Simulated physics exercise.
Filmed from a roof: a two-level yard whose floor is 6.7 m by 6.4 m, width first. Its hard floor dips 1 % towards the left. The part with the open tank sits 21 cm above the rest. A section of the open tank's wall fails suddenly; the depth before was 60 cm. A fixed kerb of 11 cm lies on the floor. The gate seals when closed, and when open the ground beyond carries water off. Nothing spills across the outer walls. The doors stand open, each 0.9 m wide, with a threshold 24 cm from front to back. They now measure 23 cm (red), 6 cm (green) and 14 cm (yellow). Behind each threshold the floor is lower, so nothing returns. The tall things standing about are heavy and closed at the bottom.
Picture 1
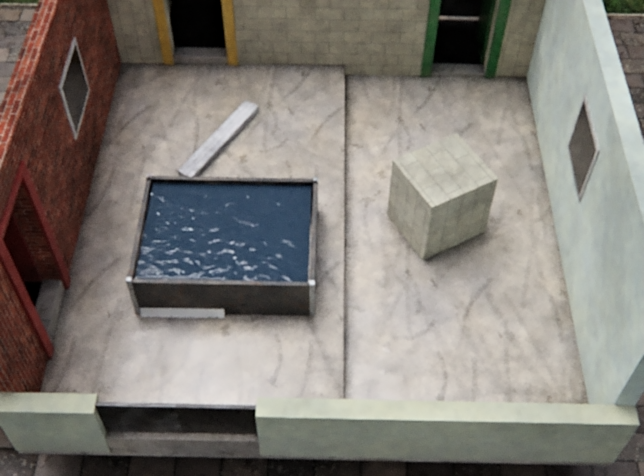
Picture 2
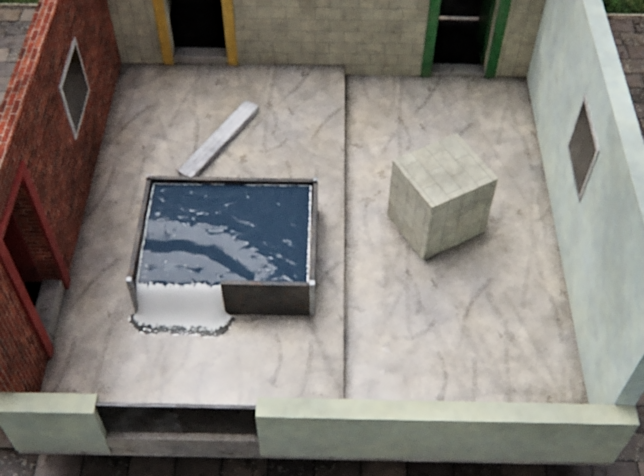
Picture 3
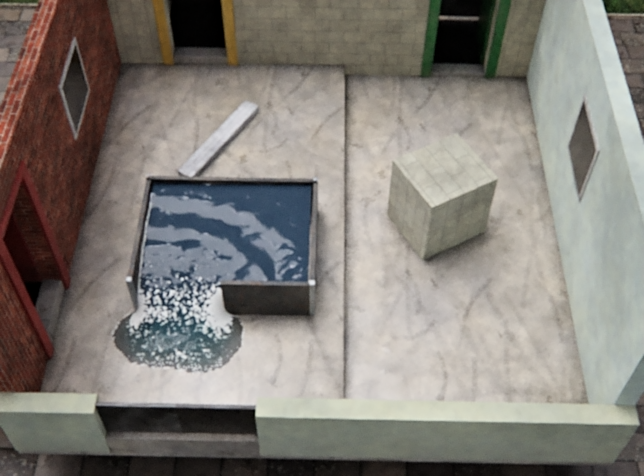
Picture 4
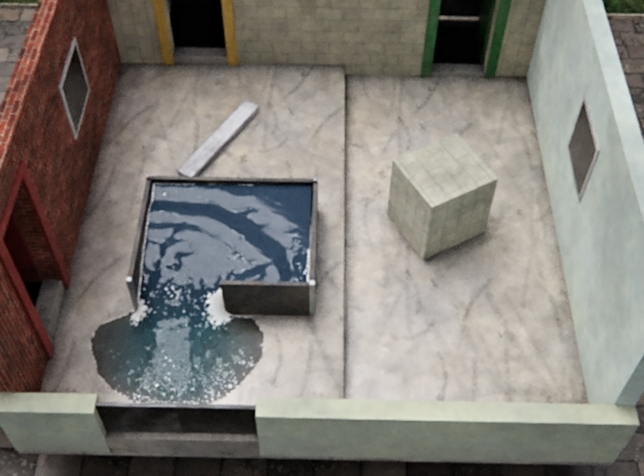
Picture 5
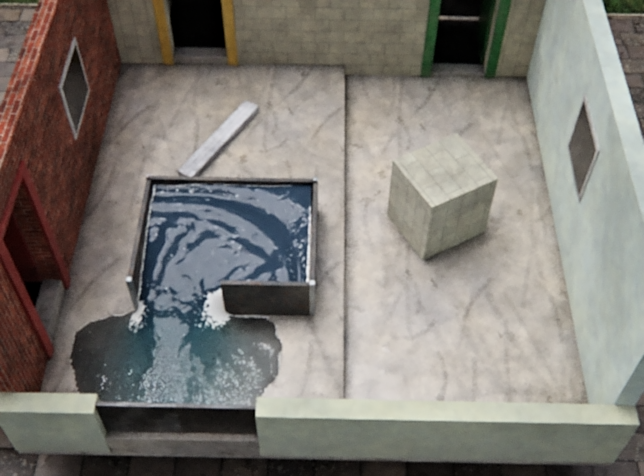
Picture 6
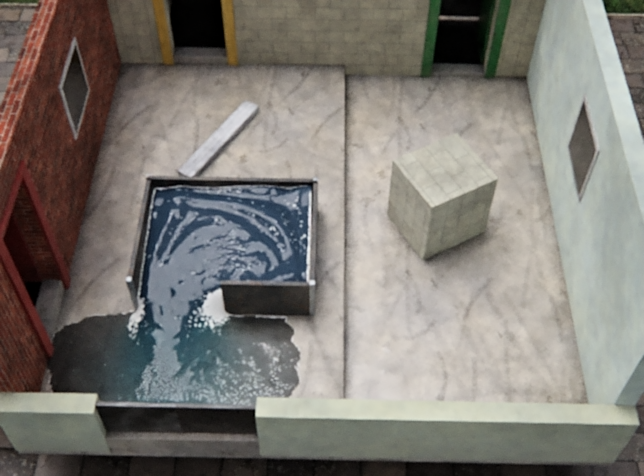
A walled yard with a pale, veined stone floor on two levels is seen from above by a camera that stays still. A dark-sided open tank of blue water stands left of centre with a grey slab behind it, a pale block sits to the right, and a red door opens at left. Part of the tank's front wall gives way, and water pours out, foaming, and spreads across the floor towards the front wall and the left.
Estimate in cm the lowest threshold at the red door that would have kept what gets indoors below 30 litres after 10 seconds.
It would have to be roughly 12.5 cm high.
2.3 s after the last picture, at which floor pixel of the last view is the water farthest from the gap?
At about (593, 435).
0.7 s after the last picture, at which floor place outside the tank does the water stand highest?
Near (35, 418).
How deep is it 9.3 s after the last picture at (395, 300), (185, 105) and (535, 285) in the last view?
Roughly 5, 8 and 6 cm, in turn.
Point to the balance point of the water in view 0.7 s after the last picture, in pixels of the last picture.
Around (201, 303).
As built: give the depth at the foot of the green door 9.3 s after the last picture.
Roughly 8.0 cm deep.
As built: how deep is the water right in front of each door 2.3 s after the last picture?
Depths in cm: Red 18, green 0, yellow 0.
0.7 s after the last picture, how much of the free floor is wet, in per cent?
Near 10 per cent is wet.
Then, 0.7 s after the last picture water covers 10 % of the floor, deepest (58 cm) near (35, 418); 3 cm at the red door, 0 litres in over its 23 cm threshold.
Then, 2.3 s after the last picture water covers 40 % of the floor, deepest (30 cm) near (35, 418); 18 cm at the red door, 0 litres in over its 23 cm threshold.
Then, 9.3 s after the last picture water covers 90 % of the floor, deepest (12 cm) near (118, 81); 8 cm at the red door, 0 litres in over its 23 cm threshold.
At the red door as built, the water peaked near 18 cm, 2.1 s after the last picture.
With a threshold of 10.5 cm, 52 litres would have come in within the 10 s; with 14 cm, 18 litres. So under 30 litres takes about 12.5 cm.
